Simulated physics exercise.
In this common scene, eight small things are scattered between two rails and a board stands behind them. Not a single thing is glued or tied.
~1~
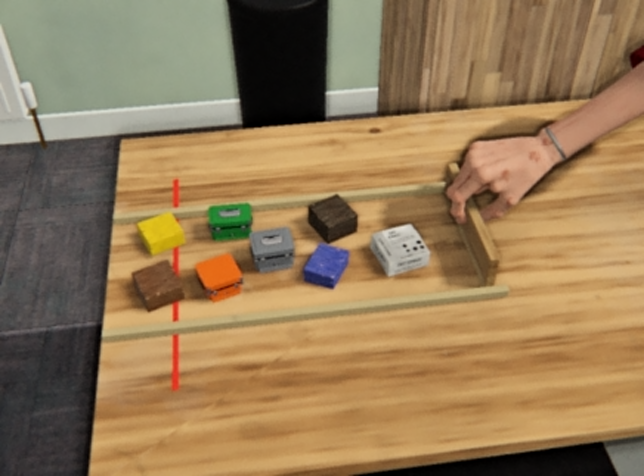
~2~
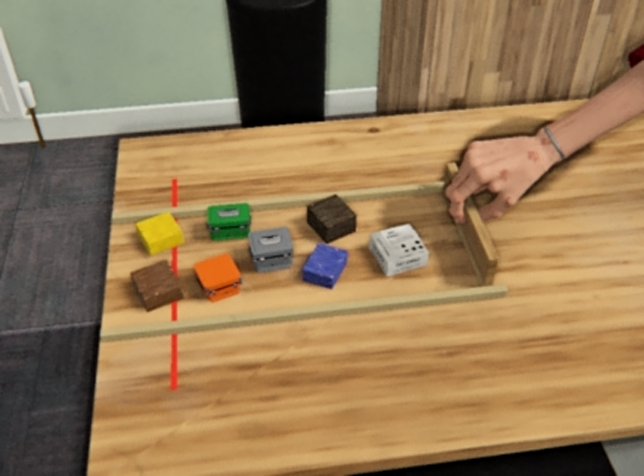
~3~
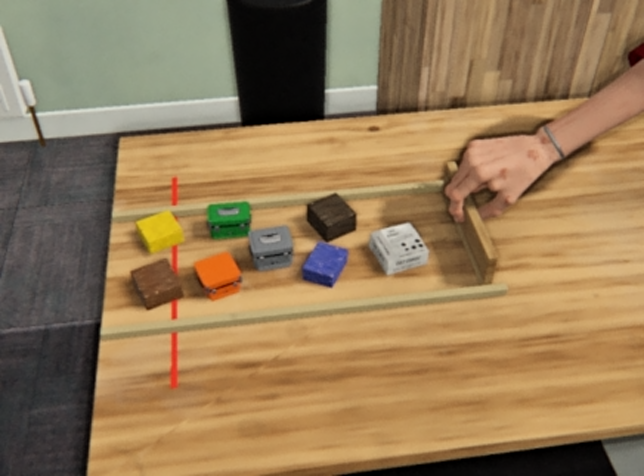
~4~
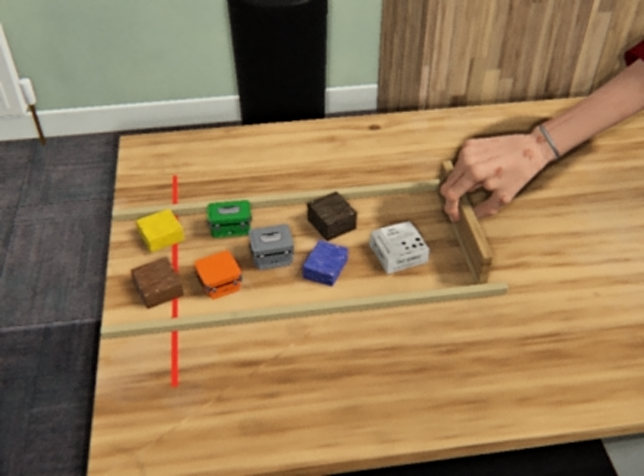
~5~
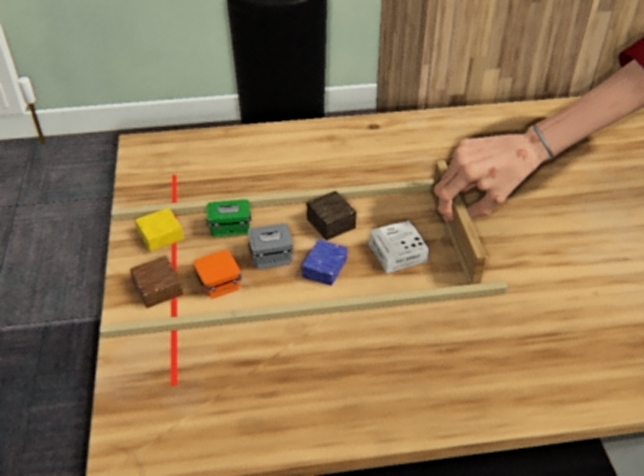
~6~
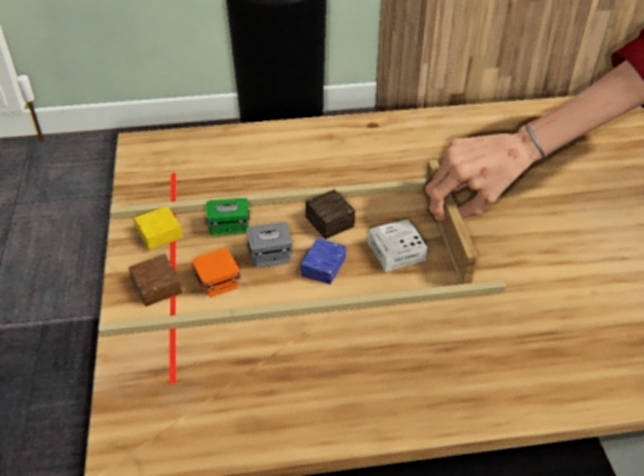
A hand held a wooden board upright between two rails on a table and slid it slightly left toward eight small, colourful blocks and cases, which stayed practically still near a red line.
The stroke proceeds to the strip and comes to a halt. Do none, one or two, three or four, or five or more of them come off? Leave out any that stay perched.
Three or four of them come off.
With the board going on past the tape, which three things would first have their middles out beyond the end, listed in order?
The brown block goes first, followed by the yellow block and then the orange case.
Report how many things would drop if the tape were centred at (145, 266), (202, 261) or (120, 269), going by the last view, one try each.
In that order 6, 2 and 8.
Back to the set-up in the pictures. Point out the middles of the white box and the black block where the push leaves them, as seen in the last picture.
The one named first is at (149, 267), the next at (154, 227).
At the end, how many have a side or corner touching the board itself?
Count recorded: 2.
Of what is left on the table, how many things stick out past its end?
3.
A little later, none off yet; brown block at rest near (155, 280); yellow block at rest near (158, 228); orange case at rest near (217, 273).
Next, none off yet; brown block shifted about its own width near (122, 283); yellow block moving near (154, 228); orange case shifted about its own width near (161, 282).
When it is over, the number that fall off is three or four; down, orange case, yellow block and brown block.
